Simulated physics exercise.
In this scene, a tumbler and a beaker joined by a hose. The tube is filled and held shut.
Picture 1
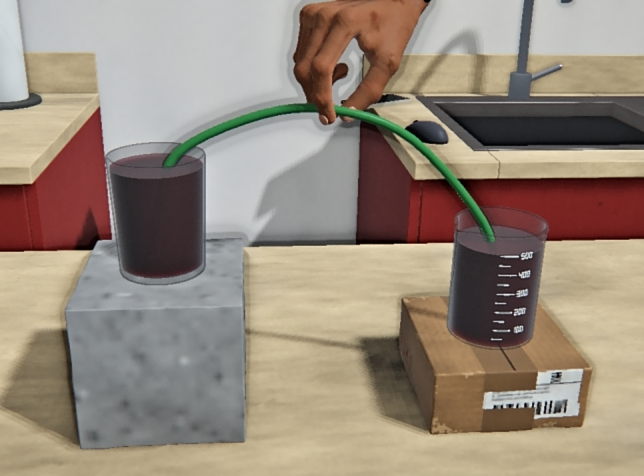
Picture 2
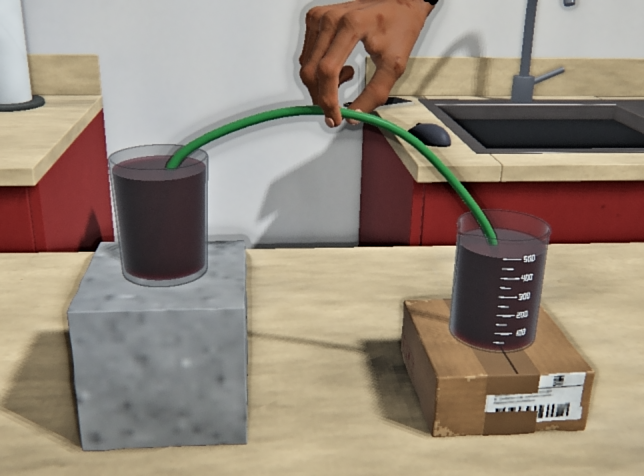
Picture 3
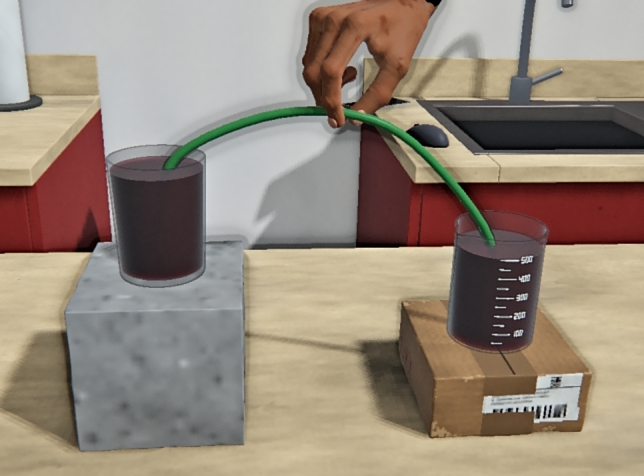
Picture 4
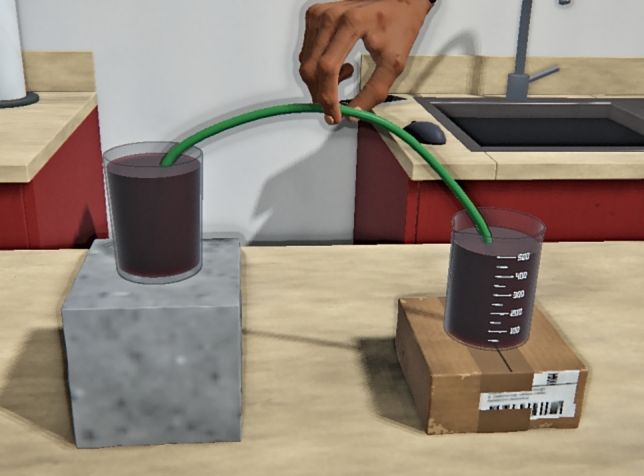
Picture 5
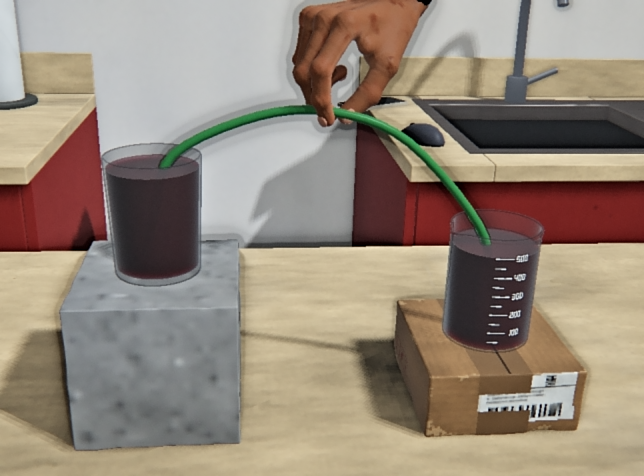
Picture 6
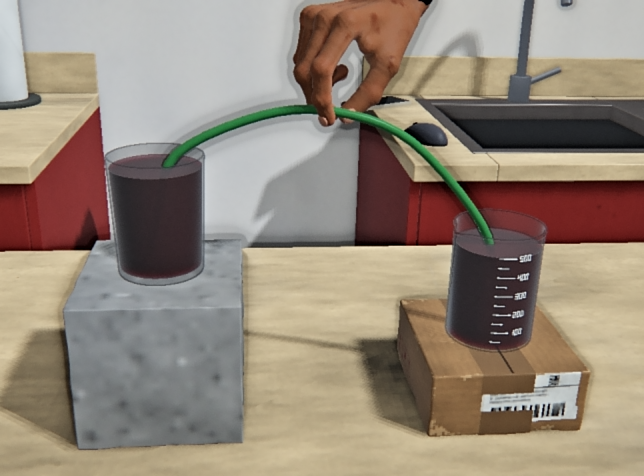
A hand keeps pinching the green hose between two containers of dark liquid, barely moving.
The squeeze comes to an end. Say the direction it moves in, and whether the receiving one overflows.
Grape juice goes - right, receiving - overflows.
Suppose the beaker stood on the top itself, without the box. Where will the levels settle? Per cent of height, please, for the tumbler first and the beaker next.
15 % and 100 %.
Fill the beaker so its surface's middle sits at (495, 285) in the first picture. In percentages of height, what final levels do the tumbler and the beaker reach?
The first settles near 25 percent and the second near 90 percent.
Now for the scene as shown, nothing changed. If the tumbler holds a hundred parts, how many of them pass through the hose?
65 per cent, roughly.
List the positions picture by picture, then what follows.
Fingers on the hose; tumbler (160, 209) nearly full, up on the brick; beaker (495, 275) about three quarters full, up on the box, in the first frame.
Still shut; tumbler nearly full, surface at (160, 169); beaker about three quarters full, surface at (501, 243), in the second frame.
The hose is pinched; tumbler (160, 211) nearly full; beaker (495, 279) about three quarters full, in the third frame.
Nothing flows; tumbler nearly full, surface at (154, 166); beaker about three quarters full, surface at (496, 241), in the fourth frame.
Fingers on the hose; tumbler (156, 210) nearly full, up on the brick; beaker (490, 278) about three quarters full, up on the box, in the fifth frame.
Still shut; tumbler nearly full, surface at (156, 168); beaker about three quarters full, surface at (498, 243), in the sixth frame.
A moment on, the tumbler is about two thirds full; the beaker is full to the brim.
Further on, the tumbler is about half full; the beaker is full to the brim; a puddle lies under the lower one.
When it is over, the tumbler is about a third full; the beaker is full to the brim; a puddle lies under the lower one; the two surfaces are level.
